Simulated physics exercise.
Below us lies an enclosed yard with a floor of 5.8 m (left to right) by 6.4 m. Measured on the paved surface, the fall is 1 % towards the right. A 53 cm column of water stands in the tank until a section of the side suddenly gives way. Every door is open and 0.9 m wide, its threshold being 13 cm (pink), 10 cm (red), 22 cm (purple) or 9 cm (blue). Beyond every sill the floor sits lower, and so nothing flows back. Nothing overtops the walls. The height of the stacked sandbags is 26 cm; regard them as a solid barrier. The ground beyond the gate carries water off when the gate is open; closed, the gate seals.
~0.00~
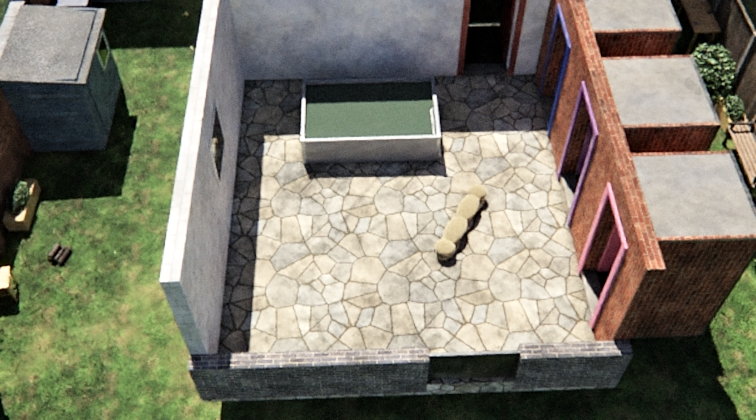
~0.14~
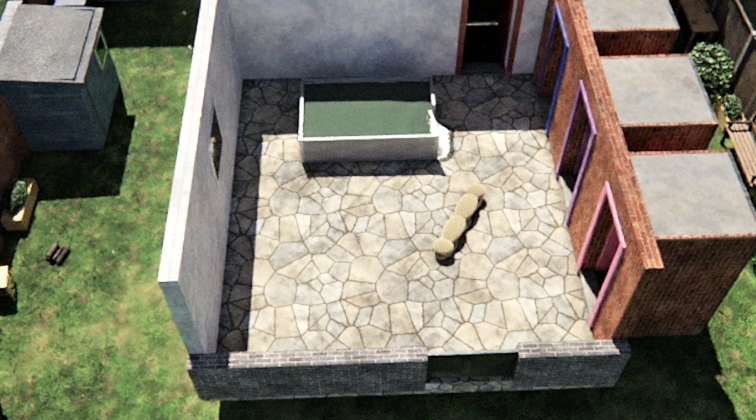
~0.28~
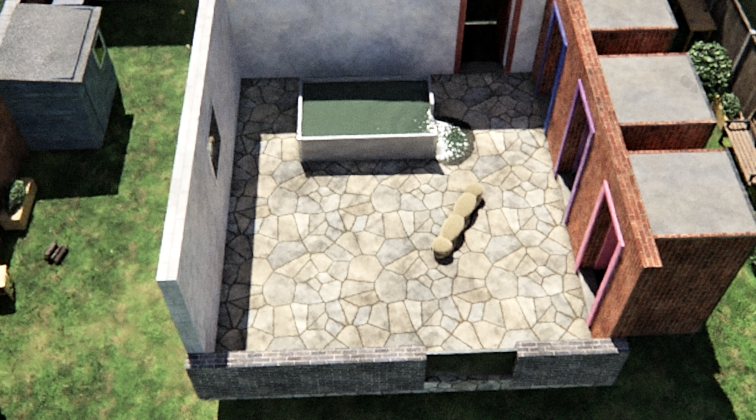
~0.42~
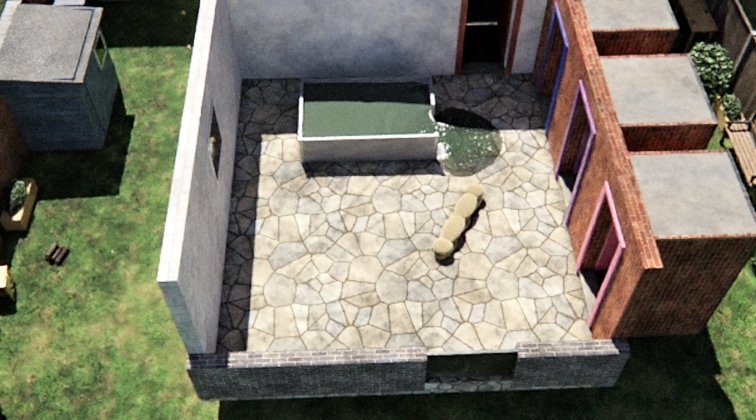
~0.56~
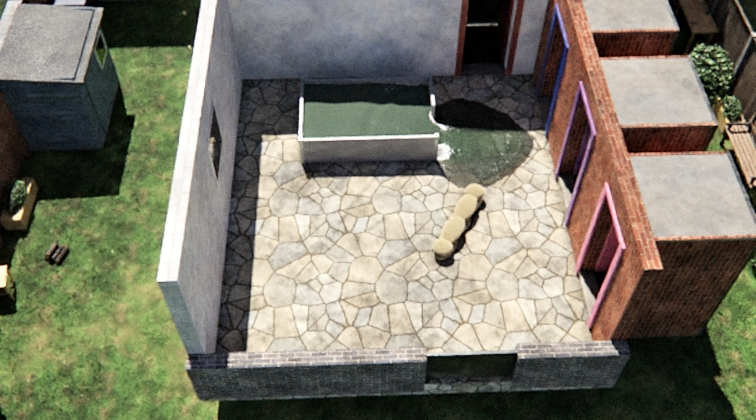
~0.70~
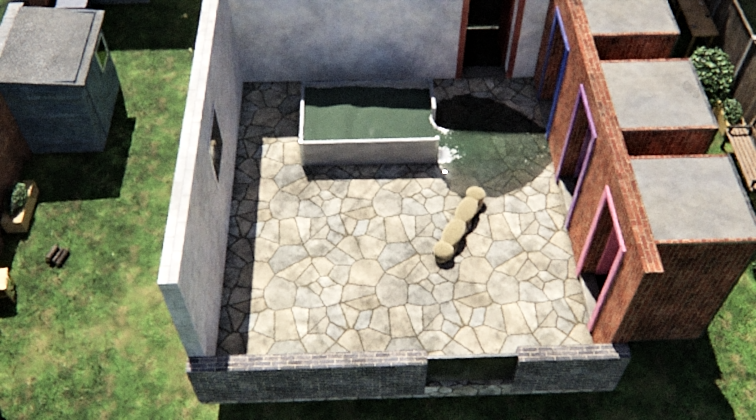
Water pouring from the right end of a raised tank and spreading across the stone-paved floor of a walled yard.
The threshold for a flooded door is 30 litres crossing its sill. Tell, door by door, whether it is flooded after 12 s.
Pink door - no; red door - no; purple door - no; blue door - yes.
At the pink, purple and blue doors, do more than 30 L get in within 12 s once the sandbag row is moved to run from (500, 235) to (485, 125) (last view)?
Result: Pink door inside the limit; purple door inside the limit; blue door inside the limit.
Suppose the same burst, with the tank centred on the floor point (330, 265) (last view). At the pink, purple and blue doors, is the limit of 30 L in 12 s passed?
For the pink door, the amount is too high; for the purple door, the amount is acceptable; for the blue door, the amount is acceptable.
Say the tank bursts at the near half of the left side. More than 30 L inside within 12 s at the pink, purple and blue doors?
For pink, too little; for purple, too little; for blue, too little.
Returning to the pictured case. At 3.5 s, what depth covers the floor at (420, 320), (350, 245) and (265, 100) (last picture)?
Taking the spots in order: 0 cm, 0 cm, 0 cm.
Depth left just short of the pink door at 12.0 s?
Around 8.0 cm there.
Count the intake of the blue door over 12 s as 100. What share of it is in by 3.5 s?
Some 65 in a hundred.
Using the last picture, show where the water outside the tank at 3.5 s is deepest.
That would be near pixel (533, 80).
After 1.4 s water covers 15 % of the floor and is deepest (30 cm) near (442, 149); pink door not reached, red door 1 cm at the sill, 0 L in, purple door 17 cm at the sill, 0 L in, blue door 19 cm at the sill, 11 L in.
After 2.2 s water covers 20 % of the floor and is deepest (28 cm) near (533, 80); pink door 5 cm at the sill, 0 L in, red door 5 cm at the sill, 0 L in, purple door 18 cm at the sill, 0 L in, blue door 21 cm at the sill, 52 L in.
After 3.5 s water covers 35 % of the floor and is deepest (22 cm) near (533, 80); pink door 6 cm at the sill, 0 L in, red door 8 cm at the sill, 0 L in, purple door 14 cm at the sill, 0 L in, blue door 17 cm at the sill, 111 L in.
After 7.0 s water covers 65 % of the floor and is deepest (14 cm) near (533, 80); pink door 7 cm at the sill, 0 L in, red door 8 cm at the sill, 1 L in, purple door 9 cm at the sill, 0 L in, blue door 11 cm at the sill, 159 L in.
After 12.0 s water covers 95 % of the floor and is deepest (10 cm) near (597, 367); pink door 8 cm at the sill, 0 L in, red door 5 cm at the sill, 1 L in, purple door 6 cm at the sill, 0 L in, blue door 7 cm at the sill, 165 L in.
